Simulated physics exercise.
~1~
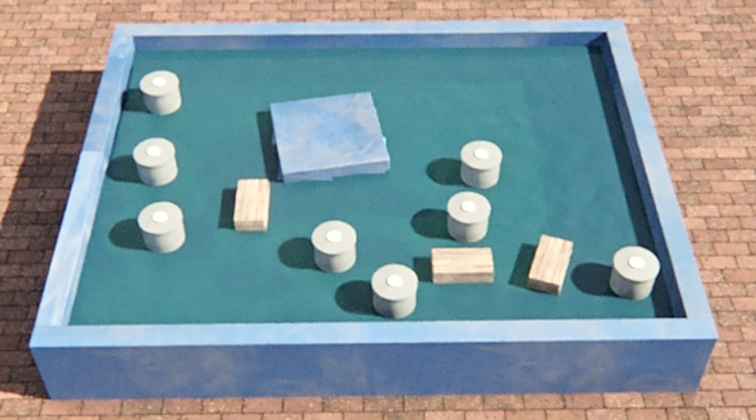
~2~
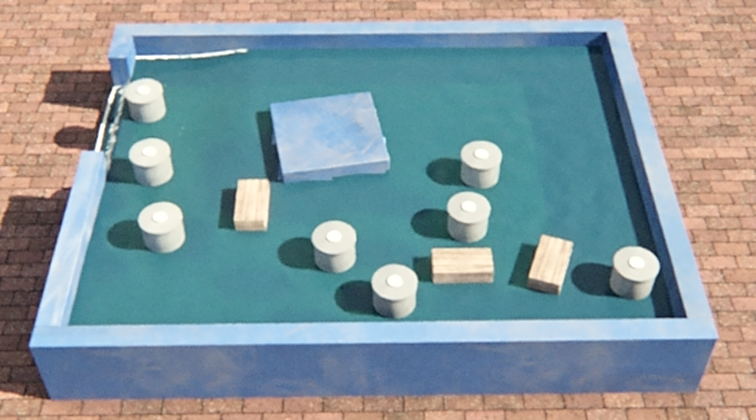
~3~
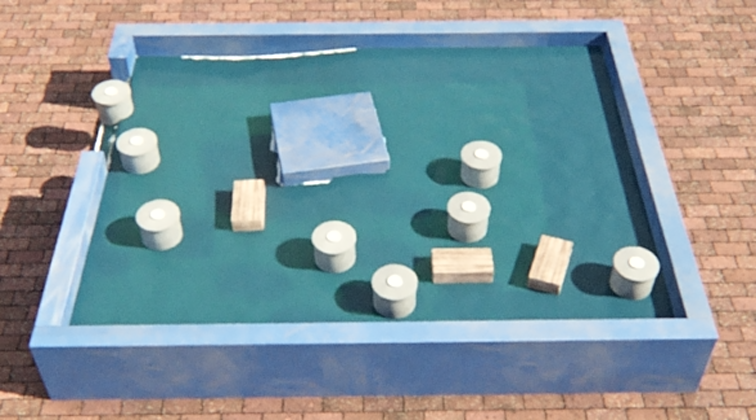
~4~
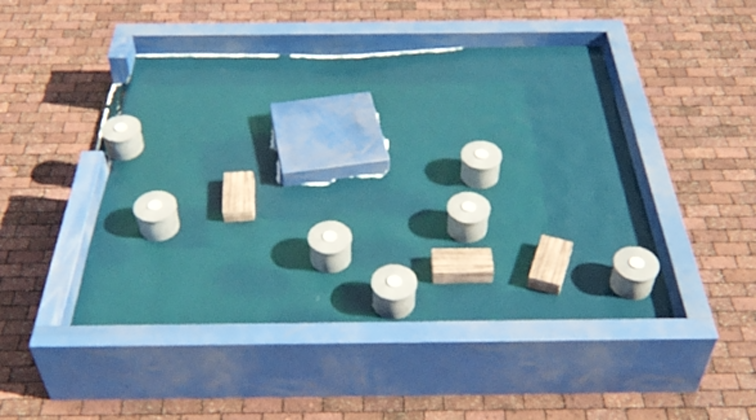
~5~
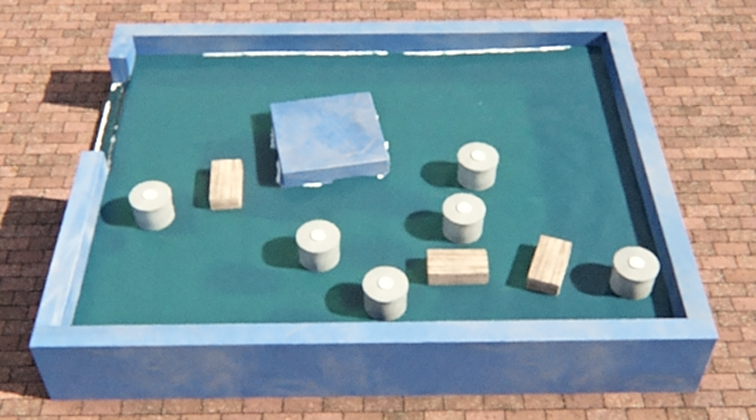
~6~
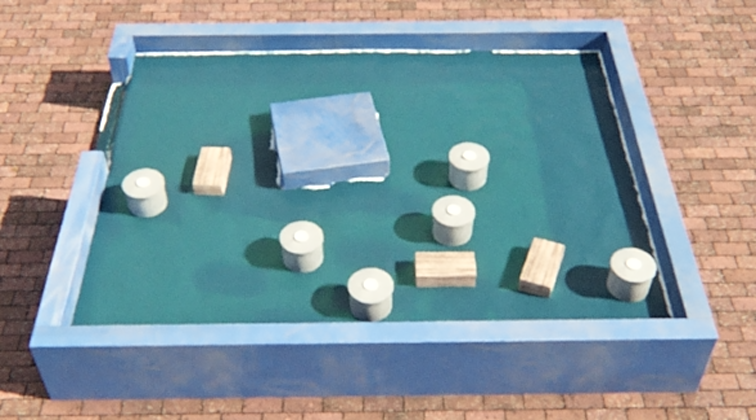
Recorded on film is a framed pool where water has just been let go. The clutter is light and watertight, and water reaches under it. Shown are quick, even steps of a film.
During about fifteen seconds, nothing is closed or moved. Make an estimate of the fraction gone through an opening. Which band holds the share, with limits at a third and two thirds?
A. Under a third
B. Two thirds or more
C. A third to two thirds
(C) A third to two thirds.
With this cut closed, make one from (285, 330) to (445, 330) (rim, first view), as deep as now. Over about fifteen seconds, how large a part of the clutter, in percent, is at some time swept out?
Fraction out: Near 70 %.
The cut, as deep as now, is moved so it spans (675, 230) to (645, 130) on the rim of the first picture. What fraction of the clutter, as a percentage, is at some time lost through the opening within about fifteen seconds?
50 per cent.
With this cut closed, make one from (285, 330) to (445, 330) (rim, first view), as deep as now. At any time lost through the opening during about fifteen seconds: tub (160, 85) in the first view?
As I see it, it's trapped.
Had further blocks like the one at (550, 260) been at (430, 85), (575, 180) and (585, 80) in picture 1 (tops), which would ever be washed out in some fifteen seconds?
Result list, first to last: Leaves, does not leave, does not leave.
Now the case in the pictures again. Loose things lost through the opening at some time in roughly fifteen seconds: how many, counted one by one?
It comes out at 5.
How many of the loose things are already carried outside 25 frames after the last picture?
I get 5.
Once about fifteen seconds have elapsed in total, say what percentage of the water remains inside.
50 %.
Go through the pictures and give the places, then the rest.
The first picture shows a block at (251, 200), afloat; a tub at (160, 218) floats; 0 of 11 have shifted.
The second picture shows a block at (251, 200) floats; a tub at (160, 218) floats; 1 of 11 have shifted.
The third picture shows a block at (248, 200), afloat; a tub at (158, 215) floats, close to its start; 2 of 11 have shifted.
The fourth picture shows a block at (238, 191) floats, close to its start; a tub at (155, 206), afloat, close to its start; 4 of 11 have shifted.
The fifth picture shows a block at (226, 179) floats, close to its start; a tub at (150, 196), afloat, close to its start; 5 of 11 have shifted.
The sixth picture shows a block at (212, 166) floats, a stride from its start; a tub at (143, 183) floats, a stride from its start; 9 of 11 have shifted.
A moment on, 2 of 11 are out; 9 afloat.
Next, 4 of 11 are out; 7 afloat.
Later, 5 of 11 are out; 6 afloat.
In the end, 5 of 11 are out; 6 afloat.
